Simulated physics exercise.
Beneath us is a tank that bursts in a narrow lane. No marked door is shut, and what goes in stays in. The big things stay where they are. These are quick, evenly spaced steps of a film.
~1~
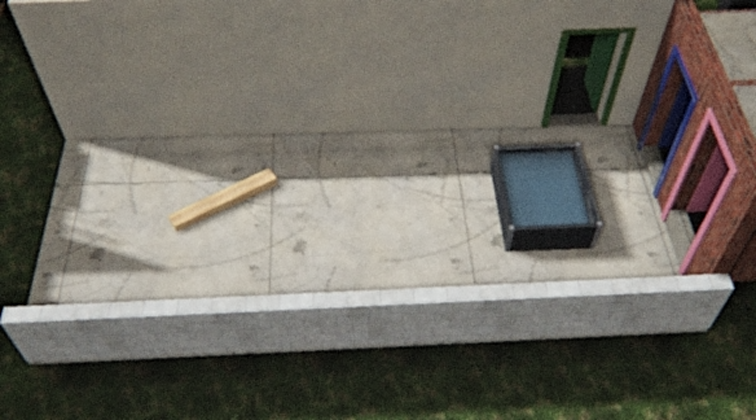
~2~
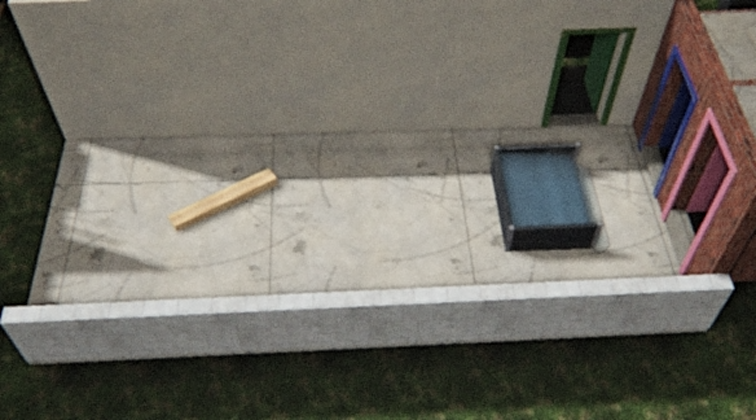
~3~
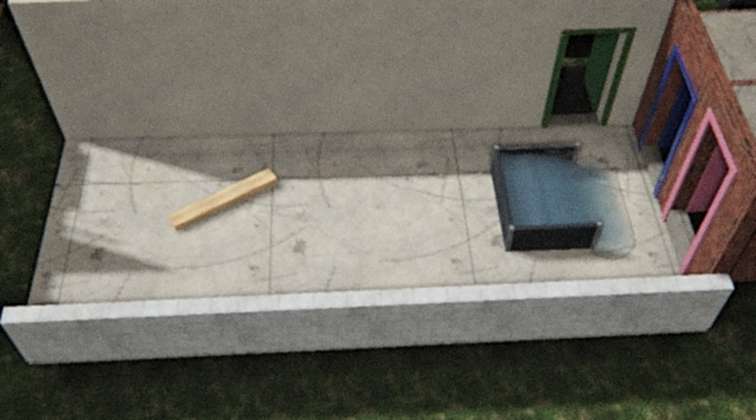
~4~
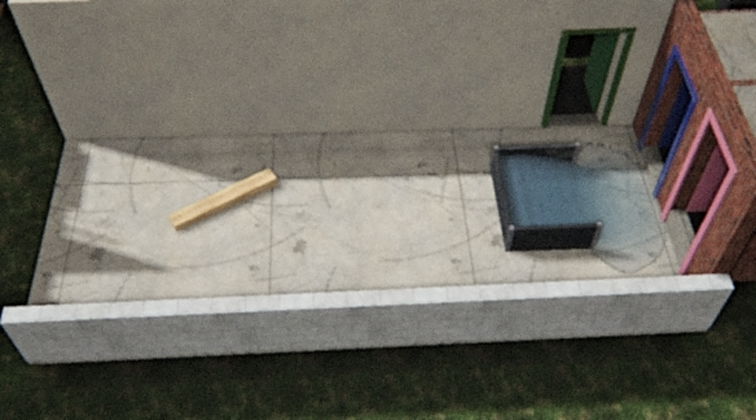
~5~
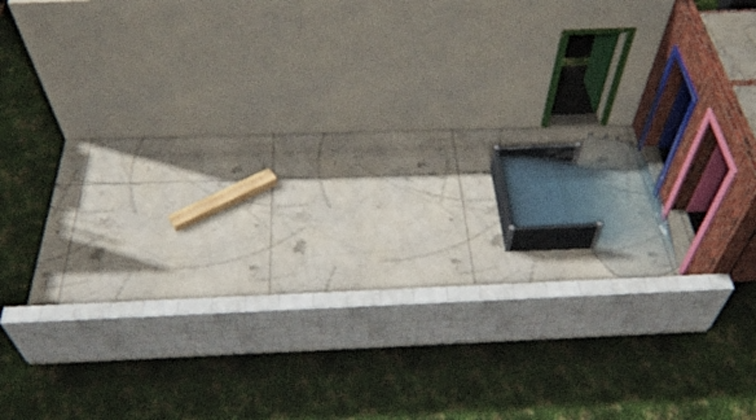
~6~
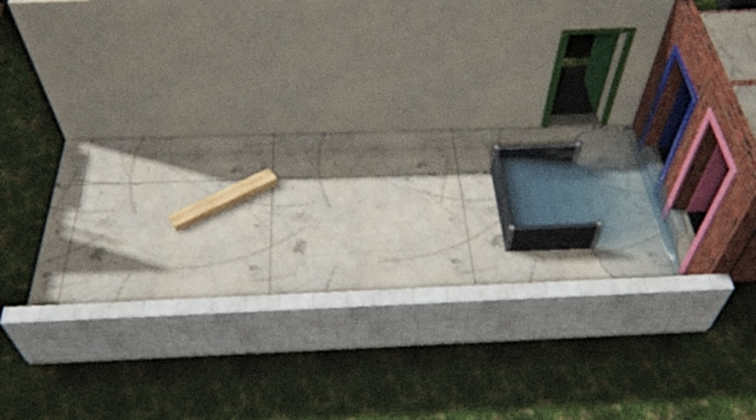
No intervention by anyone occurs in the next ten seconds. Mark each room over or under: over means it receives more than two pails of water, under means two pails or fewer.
Blue door - over; green door - over; pink door - under.
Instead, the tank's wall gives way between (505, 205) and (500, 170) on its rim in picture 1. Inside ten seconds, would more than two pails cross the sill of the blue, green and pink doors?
The blue door falls short, the green door falls short, and the pink door falls short.
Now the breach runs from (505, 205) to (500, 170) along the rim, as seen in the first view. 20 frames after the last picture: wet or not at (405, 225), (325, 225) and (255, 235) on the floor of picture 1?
Point one reached; point two reached; point three reached.
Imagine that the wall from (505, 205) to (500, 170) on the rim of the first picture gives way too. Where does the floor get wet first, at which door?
The green-painted one.
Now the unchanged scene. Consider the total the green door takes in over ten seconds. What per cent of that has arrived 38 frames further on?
About 90 per cent.
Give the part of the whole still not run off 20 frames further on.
Estimate: Close to 86 %.
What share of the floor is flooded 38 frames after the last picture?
Near 60 in a hundred.
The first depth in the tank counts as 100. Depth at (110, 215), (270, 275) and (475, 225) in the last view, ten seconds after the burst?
First 0, next 4, last 6 in a hundred.
A moment on, water covers 10 % of the floor; the blue door over two buckets in, the green door wet at the sill, nothing in, the pink door under two buckets in.
Next, water covers 20 % of the floor; the blue door far over two buckets in, the green door under two buckets in, the pink door under two buckets in.
Then, water covers 35 % of the floor; the blue door far over two buckets in, the green door over two buckets in, the pink door under two buckets in.
Later, water covers 60 % of the floor; the blue door far over two buckets in, the green door over two buckets in, the pink door under two buckets in.
In the end, water covers 70 % of the floor; the blue door far over two buckets in, the green door over two buckets in, the pink door under two buckets in.
